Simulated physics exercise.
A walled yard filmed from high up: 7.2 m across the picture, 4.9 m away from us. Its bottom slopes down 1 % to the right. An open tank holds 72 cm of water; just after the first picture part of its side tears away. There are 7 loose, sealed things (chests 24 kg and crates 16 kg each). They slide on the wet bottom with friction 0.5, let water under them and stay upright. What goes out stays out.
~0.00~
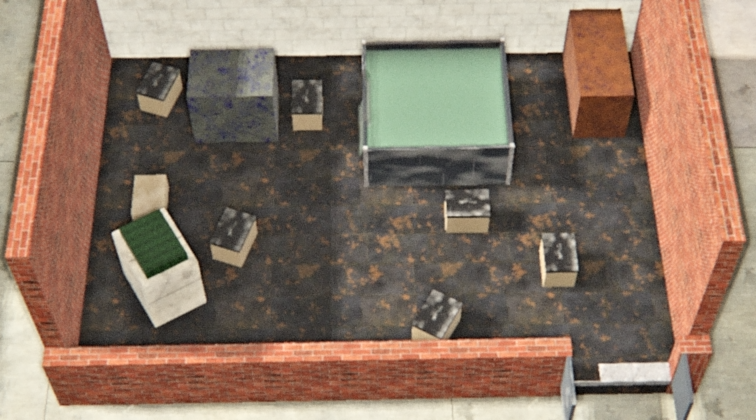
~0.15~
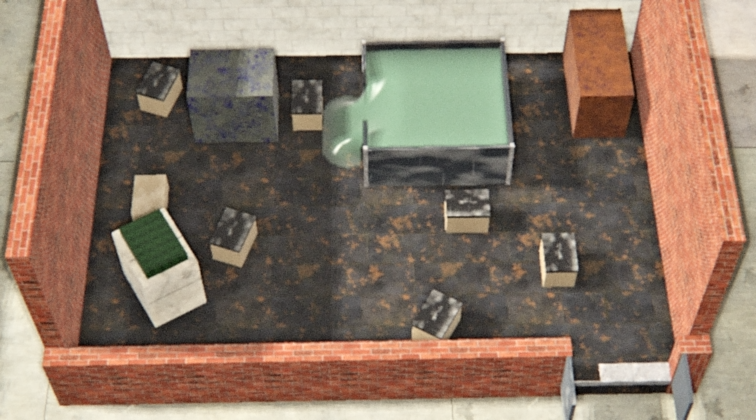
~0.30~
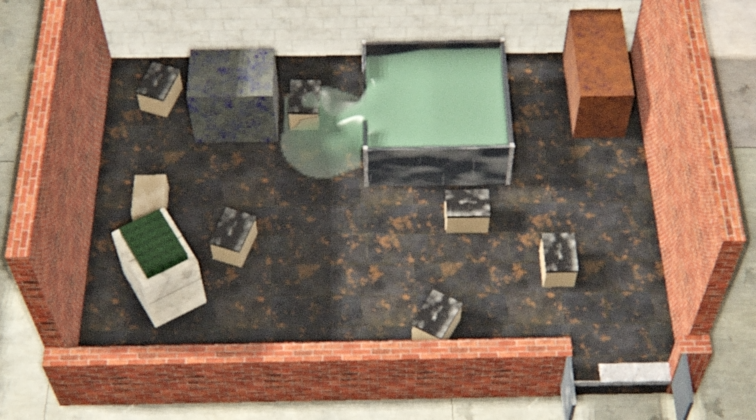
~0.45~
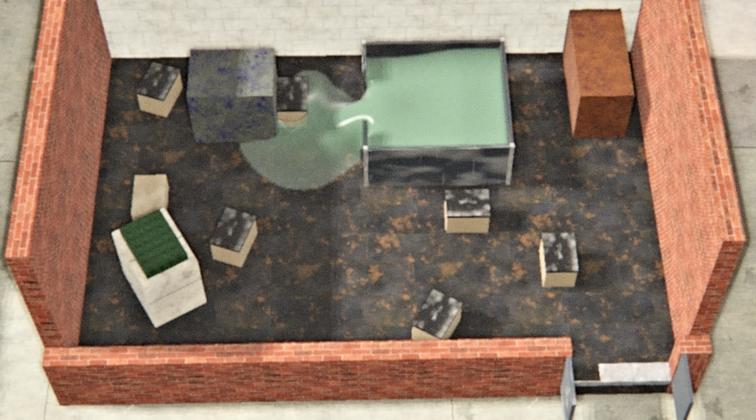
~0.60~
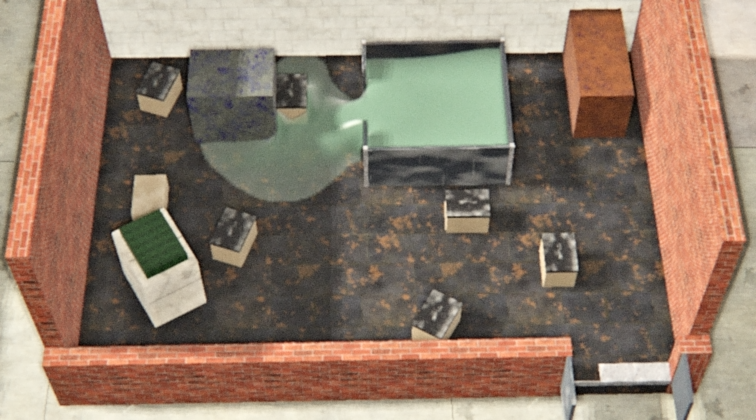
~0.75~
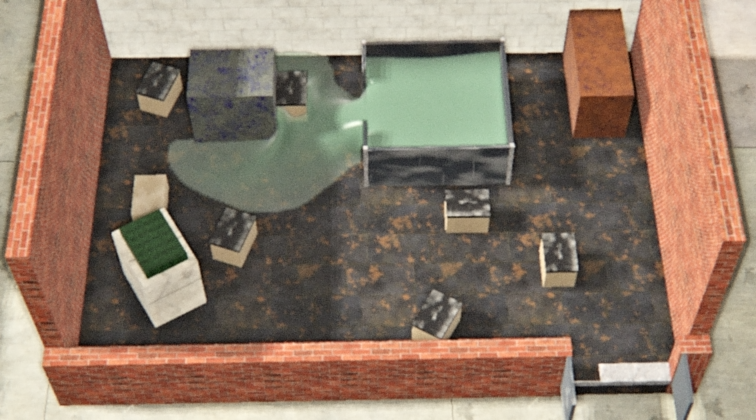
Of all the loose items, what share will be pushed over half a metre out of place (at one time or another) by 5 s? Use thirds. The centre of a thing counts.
That comes to from one to two thirds.
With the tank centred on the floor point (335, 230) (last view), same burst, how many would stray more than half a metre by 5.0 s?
Then 3.
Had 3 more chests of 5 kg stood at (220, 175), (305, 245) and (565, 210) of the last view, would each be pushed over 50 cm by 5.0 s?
In turn: Over, less, under.
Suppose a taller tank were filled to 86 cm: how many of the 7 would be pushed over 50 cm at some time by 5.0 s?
In that case 4 of them.
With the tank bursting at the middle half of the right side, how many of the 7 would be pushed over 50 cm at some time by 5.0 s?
Then 1.
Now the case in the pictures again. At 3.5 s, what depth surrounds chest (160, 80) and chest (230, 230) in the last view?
Roughly 9 and 9 cm.
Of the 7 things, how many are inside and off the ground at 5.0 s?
At that moment 2.
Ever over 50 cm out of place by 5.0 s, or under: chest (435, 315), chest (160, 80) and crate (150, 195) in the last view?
In that order: Short of it, over, past it.
After 1.1 s 0 of 7 are over 50 cm from their spots; 1 afloat.
After 2.2 s 3 of 7 are over 50 cm from their spots; 1 afloat.
After 3.5 s 3 of 7 are over 50 cm from their spots; 2 afloat.
After 5.0 s 4 of 7 are over 50 cm from their spots, and 4 have been at some point; 2 afloat.
